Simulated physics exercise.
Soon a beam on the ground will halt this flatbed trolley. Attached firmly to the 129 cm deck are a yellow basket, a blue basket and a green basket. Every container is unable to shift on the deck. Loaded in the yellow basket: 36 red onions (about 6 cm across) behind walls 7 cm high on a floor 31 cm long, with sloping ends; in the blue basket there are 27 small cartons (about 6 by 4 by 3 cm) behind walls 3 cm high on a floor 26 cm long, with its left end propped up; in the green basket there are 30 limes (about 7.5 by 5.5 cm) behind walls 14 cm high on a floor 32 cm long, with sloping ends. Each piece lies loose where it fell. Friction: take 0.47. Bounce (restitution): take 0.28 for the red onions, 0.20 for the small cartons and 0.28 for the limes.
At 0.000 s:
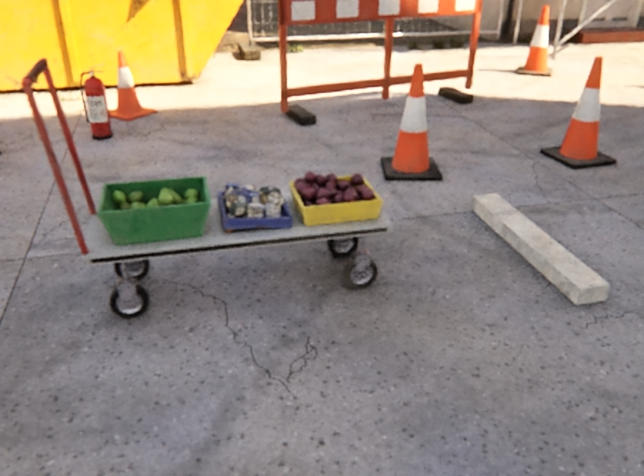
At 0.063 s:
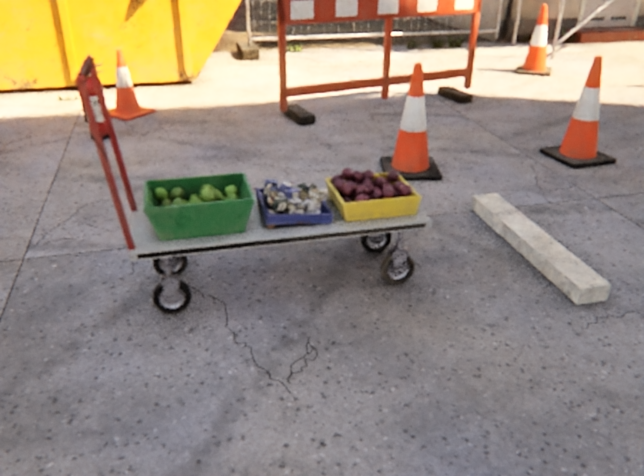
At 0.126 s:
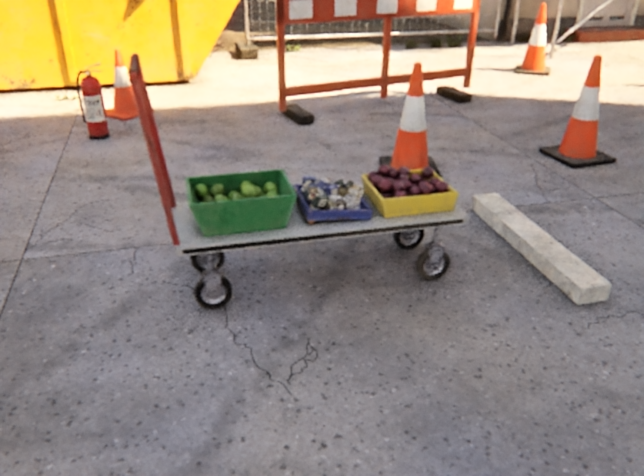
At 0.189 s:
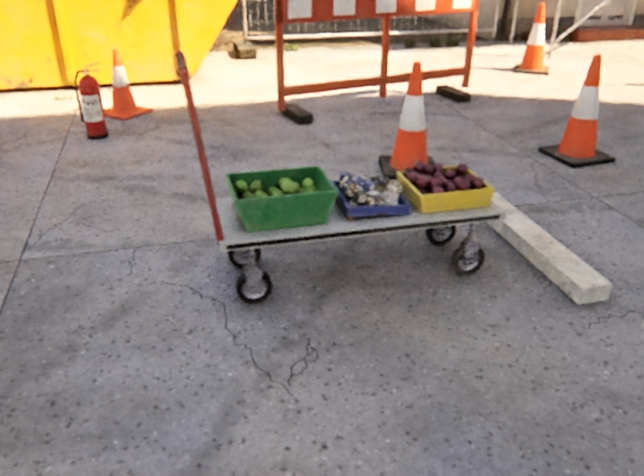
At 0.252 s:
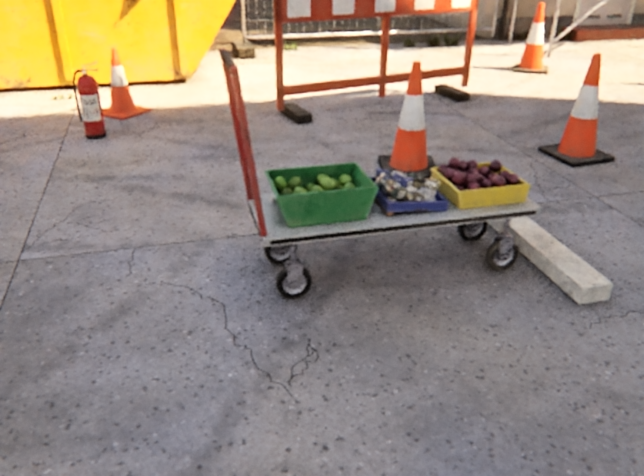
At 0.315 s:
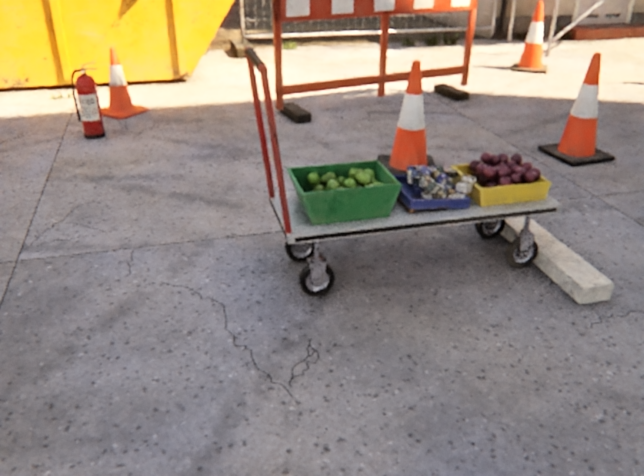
A flat cart carrying green, blue and yellow baskets rolls right across the pavement.
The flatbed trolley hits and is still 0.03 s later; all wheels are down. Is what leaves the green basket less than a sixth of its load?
The escaping share fails to reach a sixth.
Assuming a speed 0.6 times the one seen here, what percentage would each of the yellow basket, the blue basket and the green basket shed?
Yellow basket 20, blue basket 30, green basket 0 per cent.
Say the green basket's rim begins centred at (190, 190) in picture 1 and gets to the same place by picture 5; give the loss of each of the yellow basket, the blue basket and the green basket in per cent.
Result - yellow basket: 30 per cent; blue basket: 40 per cent; green basket: 0 per cent.
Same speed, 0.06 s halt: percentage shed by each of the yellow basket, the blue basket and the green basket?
Yellow basket 30 %, blue basket 50 %, green basket 10 %.
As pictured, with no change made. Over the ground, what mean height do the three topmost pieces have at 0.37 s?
Their middles average near 54 cm high.
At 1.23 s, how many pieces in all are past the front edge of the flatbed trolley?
I count about 12 pieces out front at that moment.
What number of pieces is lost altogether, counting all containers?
I'd put it near 25.
After 0.37 s, 3 of 36 out of the yellow basket, 6 of 27 out of the blue basket and 0 of 30 out of the green basket.
After 0.49 s, 10 of 36 out of the yellow basket, 11 of 27 out of the blue basket and 0 of 30 out of the green basket.
After 0.72 s, 13 of 36 out of the yellow basket, 11 of 27 out of the blue basket and 2 of 30 out of the green basket.
Outcome (at 1.23 s), 13 of 36 out of the yellow basket, 11 of 27 out of the blue basket and 2 of 30 out of the green basket. Asked share, 2 of 30, 7 per cent.
